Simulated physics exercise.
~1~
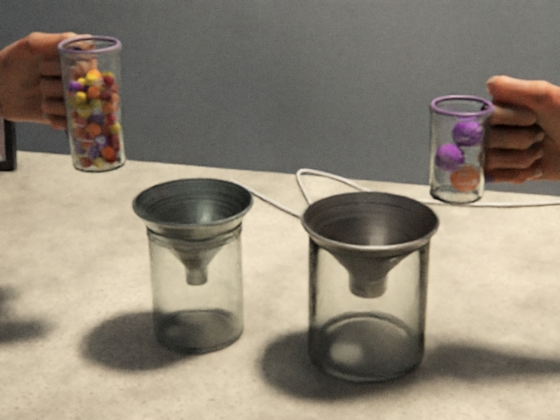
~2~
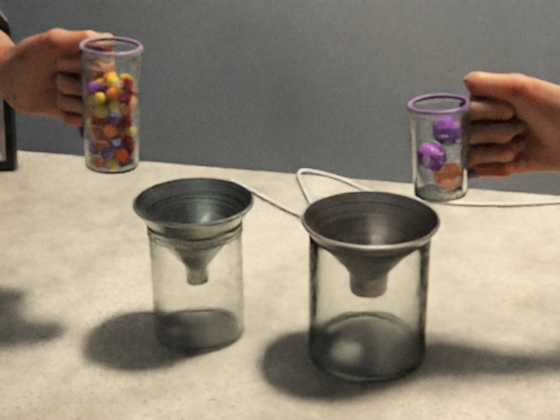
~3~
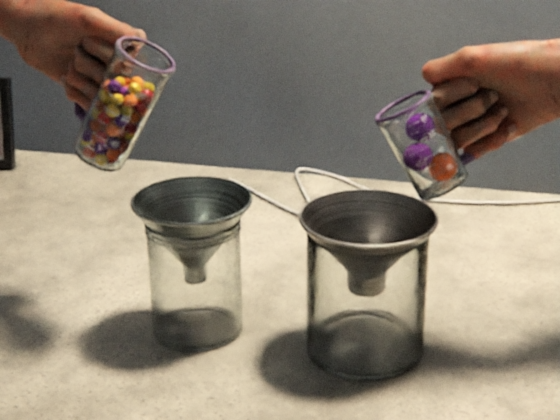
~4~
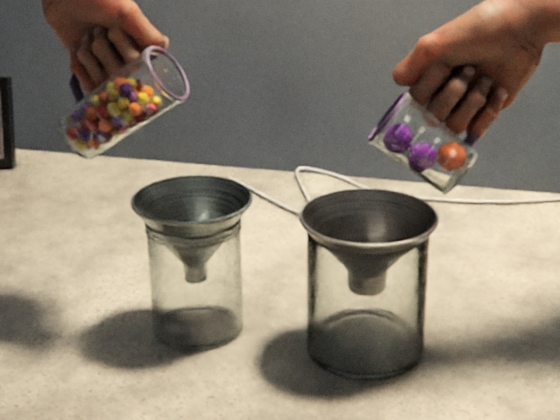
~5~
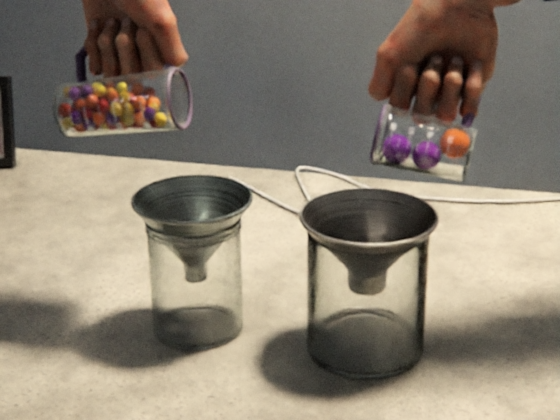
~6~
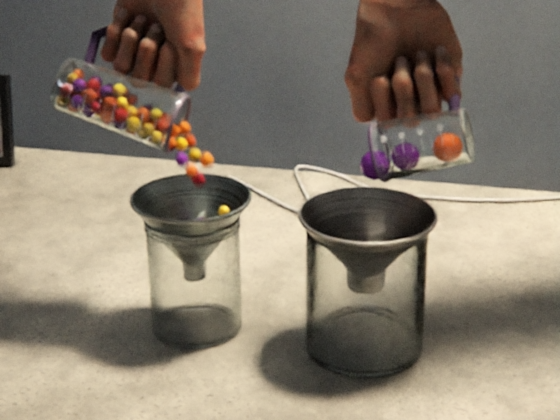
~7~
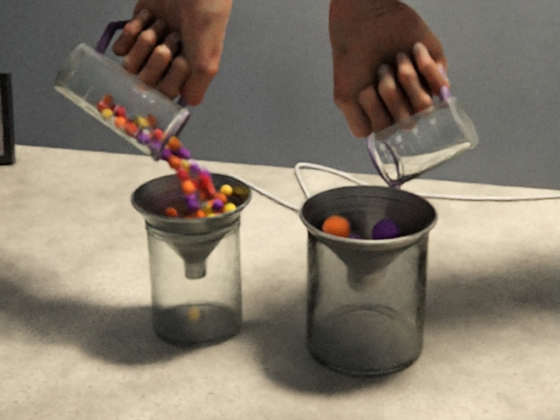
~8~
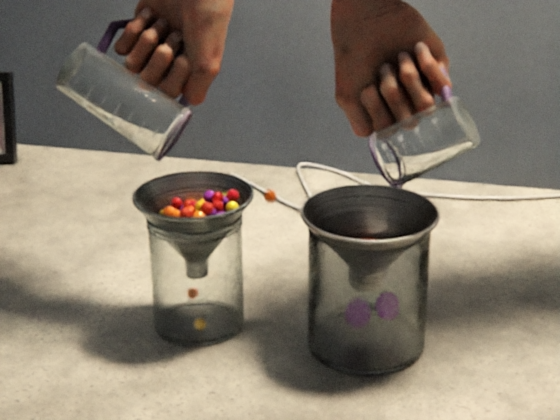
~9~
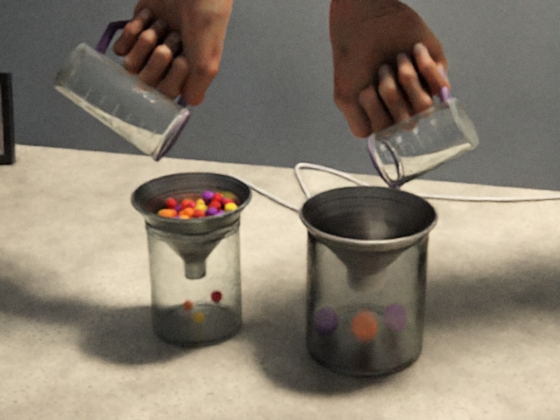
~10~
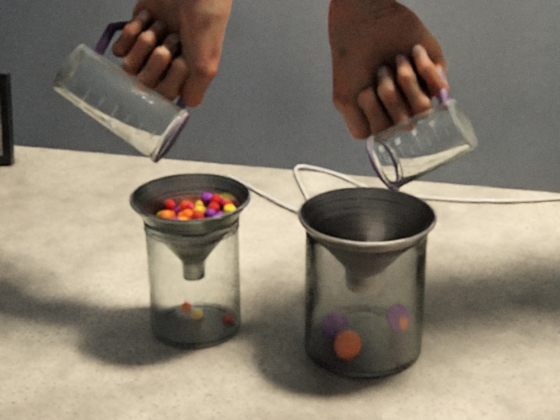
Two hands tipped their clear cups over metal funnels set in glass jars; the left one's many small colourful balls mostly jammed in the funnel, with just a few dropping through, while the right one's three bigger balls all fell into the jar.
